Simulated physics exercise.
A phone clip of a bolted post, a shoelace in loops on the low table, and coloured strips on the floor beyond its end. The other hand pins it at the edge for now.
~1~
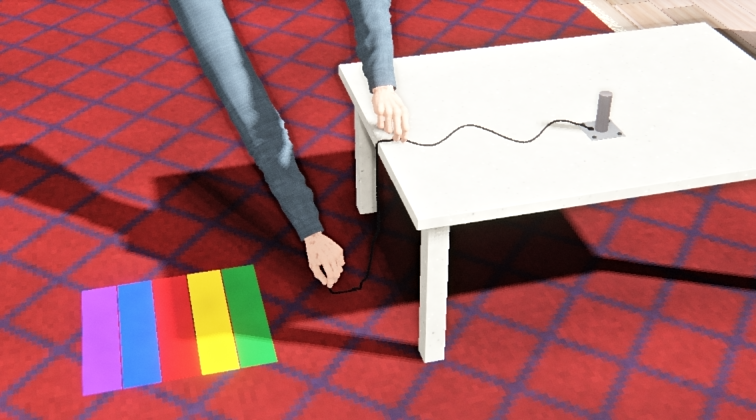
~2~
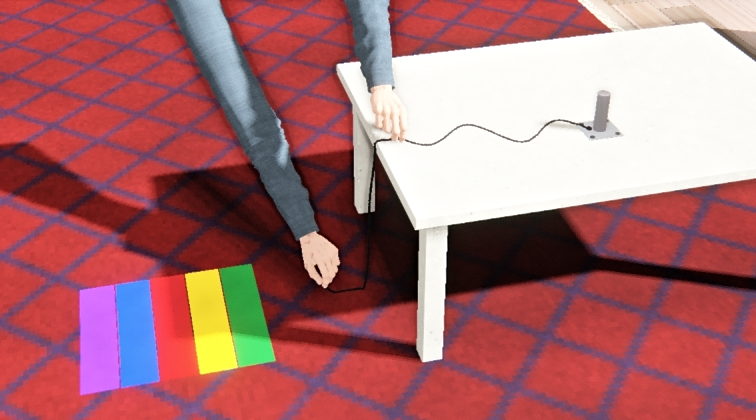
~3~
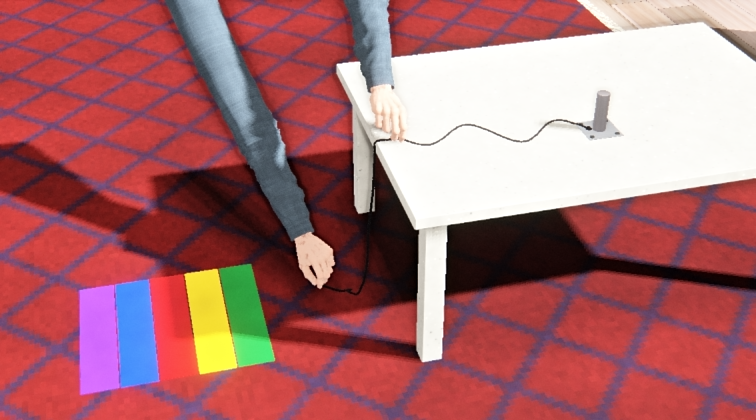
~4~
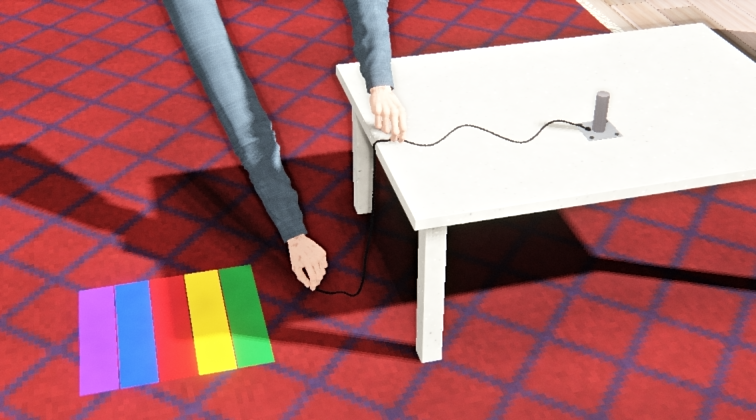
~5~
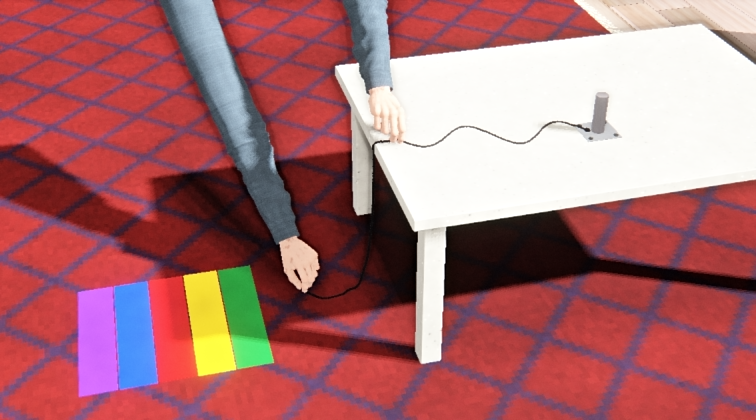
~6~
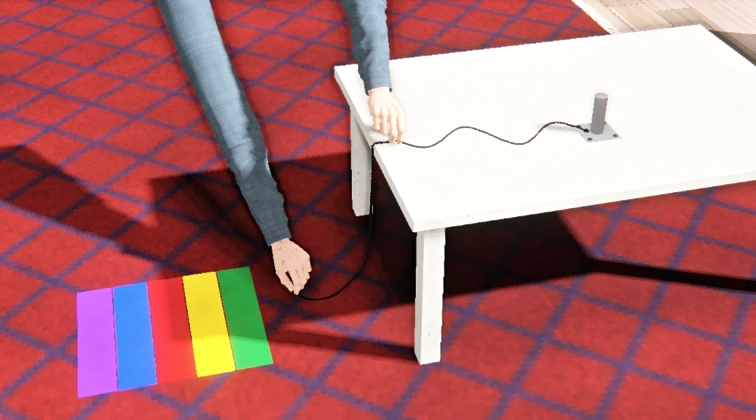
A hand near the floor drew the loose end of a dark shoelace slowly left toward some coloured strips, while the other hand pinned it at the white table's edge and the loops on top barely shifted.
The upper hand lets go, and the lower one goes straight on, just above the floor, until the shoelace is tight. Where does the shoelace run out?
The blue one.
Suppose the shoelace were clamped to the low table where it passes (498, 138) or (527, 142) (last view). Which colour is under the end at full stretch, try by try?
Taking them in turn: Red; red.
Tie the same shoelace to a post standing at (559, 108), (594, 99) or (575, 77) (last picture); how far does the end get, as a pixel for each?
Try by try, around (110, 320), (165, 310) and (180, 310).
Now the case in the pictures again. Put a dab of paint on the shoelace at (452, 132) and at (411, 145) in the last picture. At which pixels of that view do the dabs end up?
They go to (411, 147) and to (358, 166).
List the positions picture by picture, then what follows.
End (328, 283); green (255, 345); yellow (218, 352); red (180, 358); blue (141, 365); purple (102, 372), in the first picture.
End (323, 283); shoelace through (555, 121) (505, 138) (444, 138) (375, 149) (369, 215) (366, 280), in the second picture.
End (317, 284), in the third picture.
End (310, 286); shoelace through (554, 121) (504, 138) (443, 139) (375, 150) (372, 215) (363, 280), in the fourth picture.
End (302, 288), in the fifth picture.
End (294, 290); shoelace through (552, 123) (502, 140) (441, 141) (373, 152) (371, 217) (354, 278), in the sixth picture.
A little later, end near (205, 304); over yellow.
Next, end near (159, 312); over red.
When it is tight, end near (132, 316); over blue. It halts on the blue strip.
